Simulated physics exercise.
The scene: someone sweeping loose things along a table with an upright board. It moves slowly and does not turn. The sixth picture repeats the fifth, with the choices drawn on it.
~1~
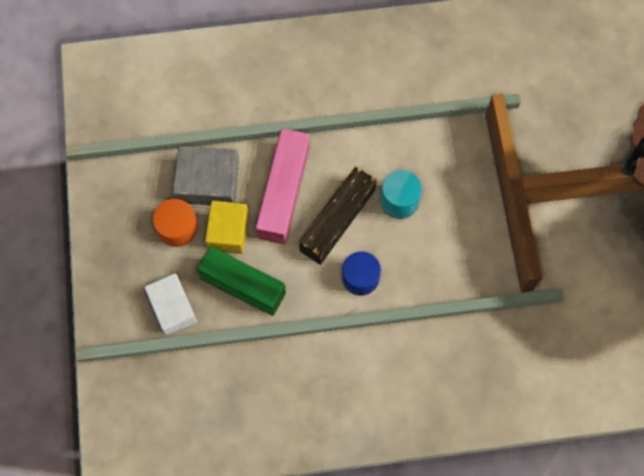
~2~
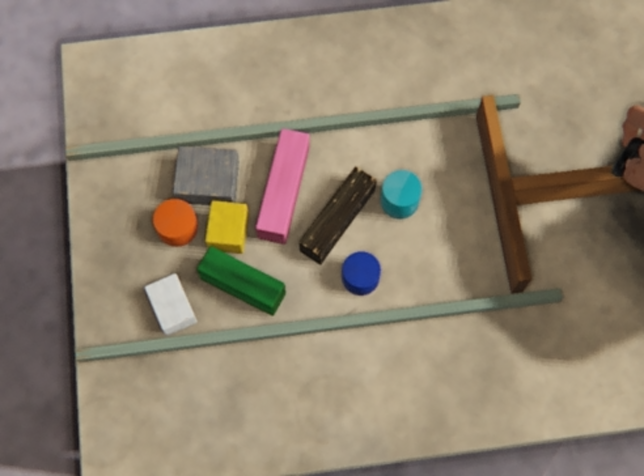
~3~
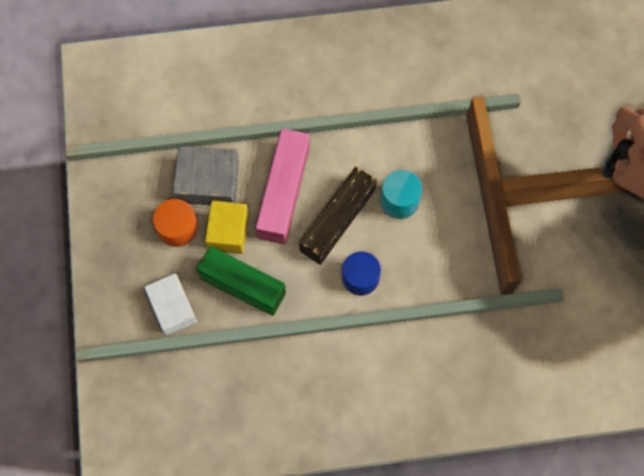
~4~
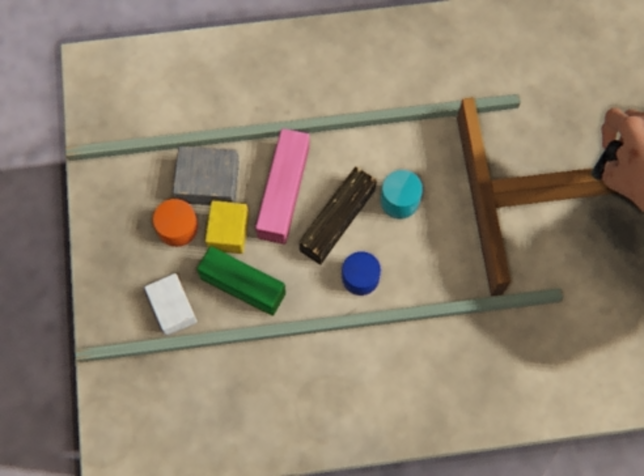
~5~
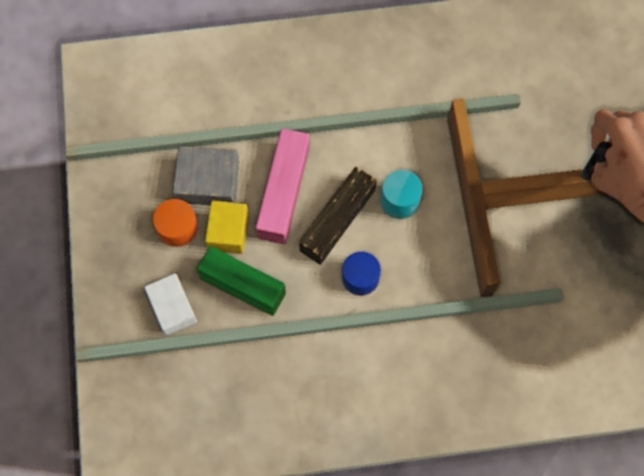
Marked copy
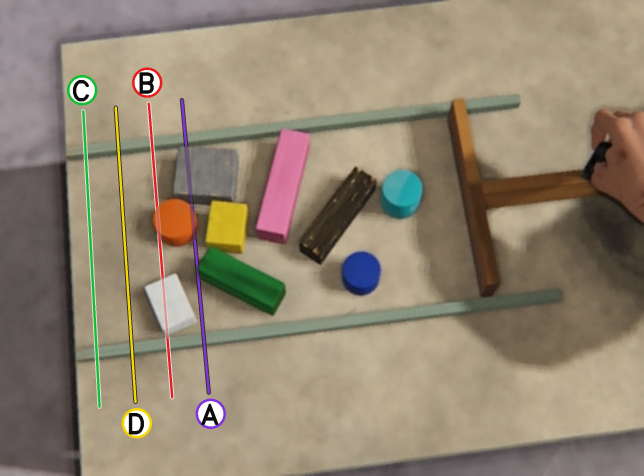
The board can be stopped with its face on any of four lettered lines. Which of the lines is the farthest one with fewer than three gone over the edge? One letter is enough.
No third one falls up to A.
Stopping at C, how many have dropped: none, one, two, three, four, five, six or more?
In all, six or more.
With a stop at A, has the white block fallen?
No.
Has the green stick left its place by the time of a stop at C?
Yes.
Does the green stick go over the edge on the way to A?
By then, no.
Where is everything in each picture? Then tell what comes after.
The first picture shows yellow block (228, 228); black bar (338, 216); pink stick (284, 186).
The second picture shows board (506, 185); grey block (207, 177).
The third picture shows board (496, 186); turquoise tin (401, 195).
The fourth picture shows board (486, 187); blue tin (361, 274).
The fifth picture shows board (476, 188); yellow block (228, 228); black bar (338, 216); pink stick (284, 186).
On the copy, A at (195, 239); B at (160, 243); C at (91, 251); D at (125, 247).
On A. First, board (374, 201); turquoise tin (344, 190); black bar (310, 211).
Then, board (274, 213); orange tin (116, 233); grey block (139, 187).
Finally, board (195, 222); orange tin over the edge; grey block over the edge; two fallen.
By contrast, B drops three; C drops nine; D drops six.
